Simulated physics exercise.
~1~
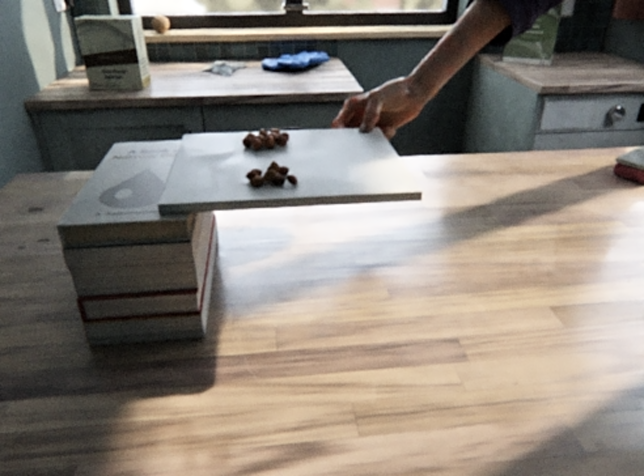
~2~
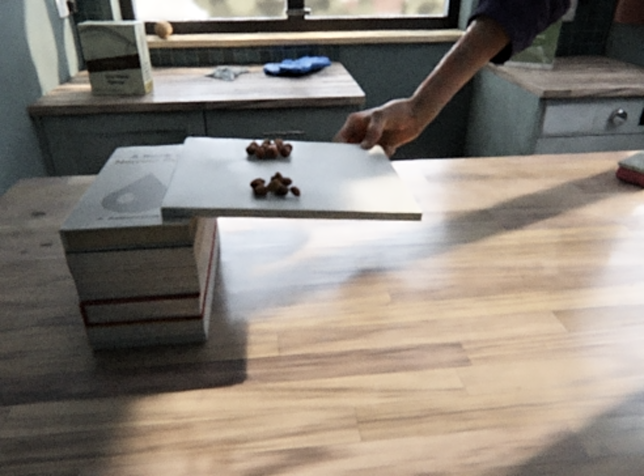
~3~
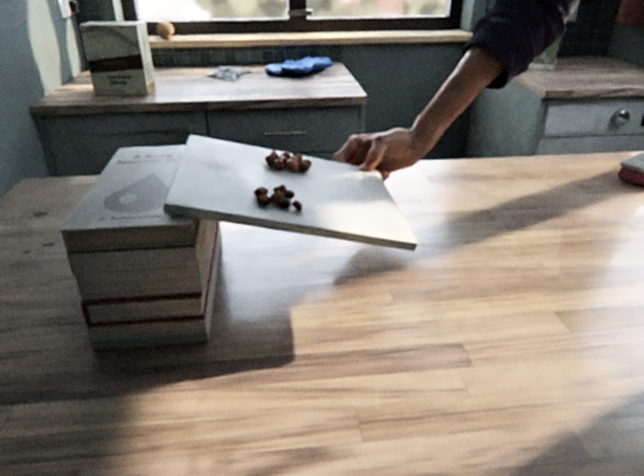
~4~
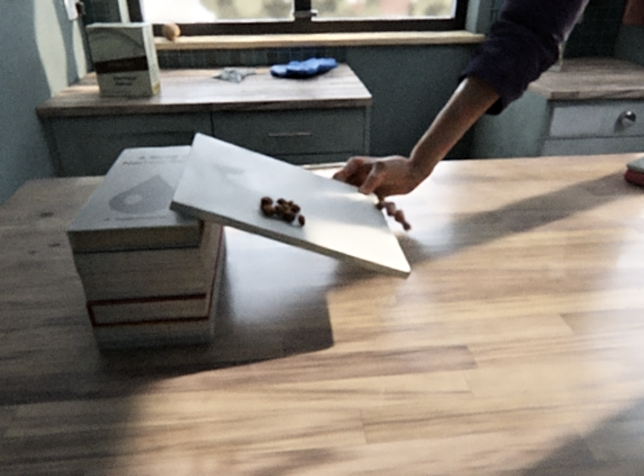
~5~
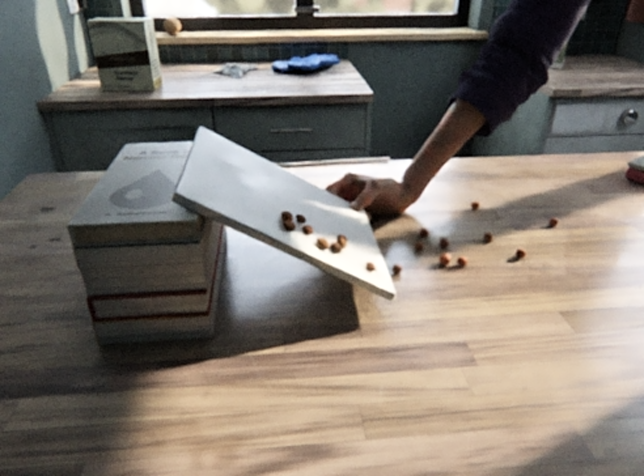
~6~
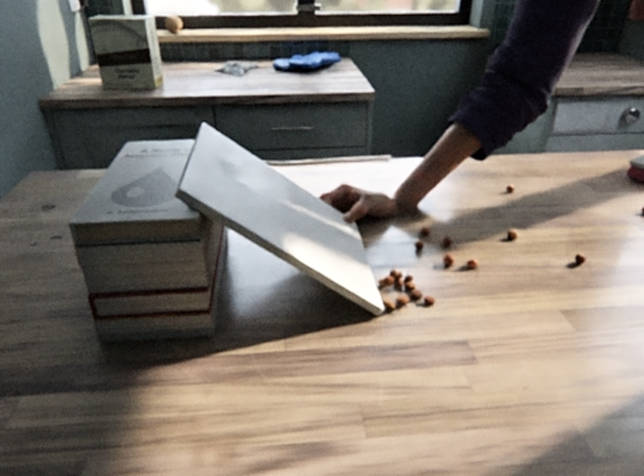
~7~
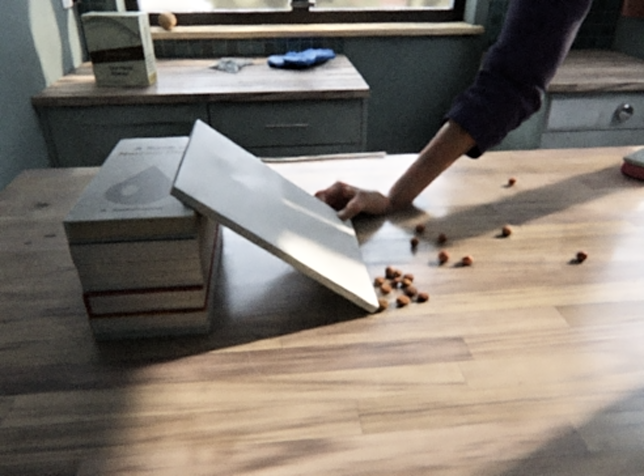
A hand lowers a white board's right end, and two brown heaps scatter onto the counter.
